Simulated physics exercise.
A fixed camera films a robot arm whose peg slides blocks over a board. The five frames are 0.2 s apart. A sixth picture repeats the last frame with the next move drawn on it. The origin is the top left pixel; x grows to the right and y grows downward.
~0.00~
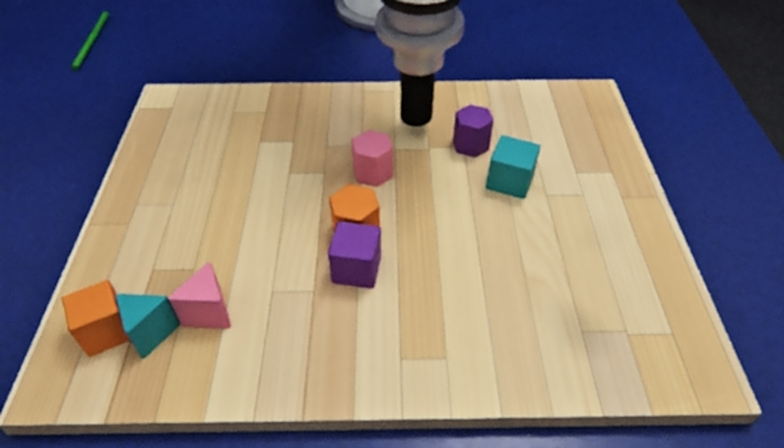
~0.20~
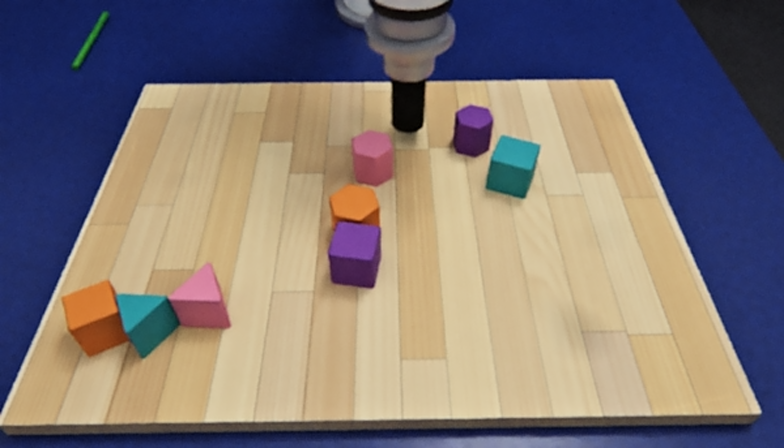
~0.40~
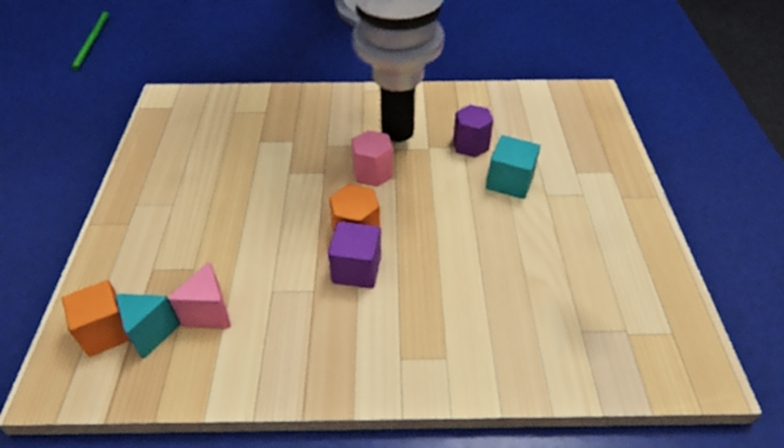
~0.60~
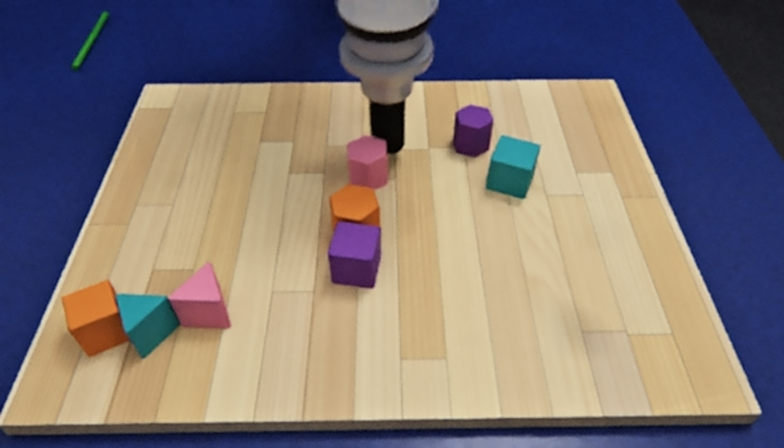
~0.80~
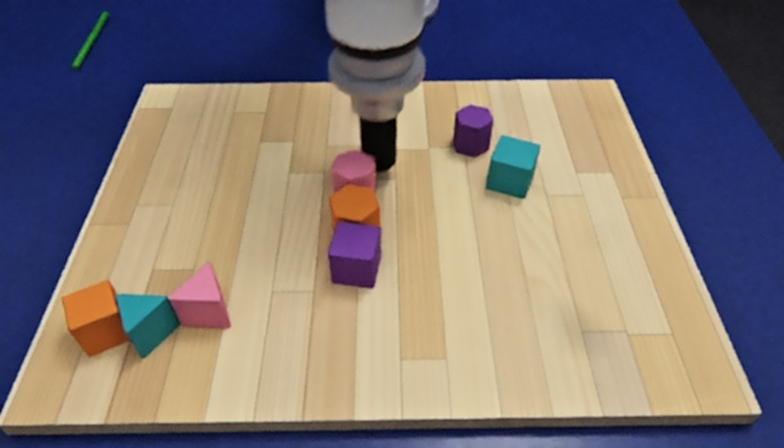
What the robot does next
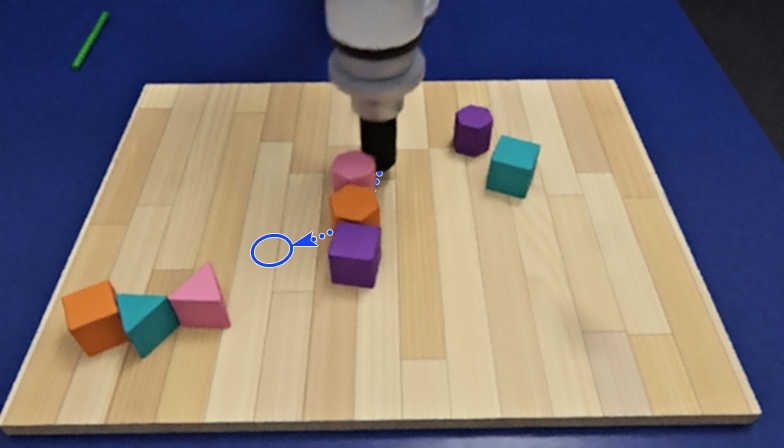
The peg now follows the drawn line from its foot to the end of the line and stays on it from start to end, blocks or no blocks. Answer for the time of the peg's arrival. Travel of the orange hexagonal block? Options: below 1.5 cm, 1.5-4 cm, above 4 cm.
Displaced more than 4 cm.
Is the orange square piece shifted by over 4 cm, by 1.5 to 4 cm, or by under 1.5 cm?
It ends within 1.5 cm of its spot.
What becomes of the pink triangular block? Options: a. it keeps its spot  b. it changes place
My answer is option a.
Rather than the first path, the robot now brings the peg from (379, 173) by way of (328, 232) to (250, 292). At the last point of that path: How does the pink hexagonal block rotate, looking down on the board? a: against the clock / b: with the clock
My answer is option b.
The drawn path runs from (379, 173) via (362, 207) and (325, 235), ending at (272, 250).
On the path given first. One third of the way, peg at (362, 194); pink hexagonal block at (320, 179), turned 35° clockwise; orange hexagonal block at (340, 208), turned 35° anticlockwise; purple square piece at (355, 244).
Two thirds of the way, peg at (323, 222); pink hexagonal block at (295, 185), turned 95° clockwise; orange hexagonal block at (306, 238), turned 65° anticlockwise; purple square piece at (350, 256), turned 55° anticlockwise.
At the end, peg at (269, 237); orange square piece not moved; pink triangular block not moved; pink hexagonal block at (291, 184), turned 110° clockwise; orange hexagonal block at (294, 250), turned 90° anticlockwise; purple square piece at (350, 256), turned 55° anticlockwise.
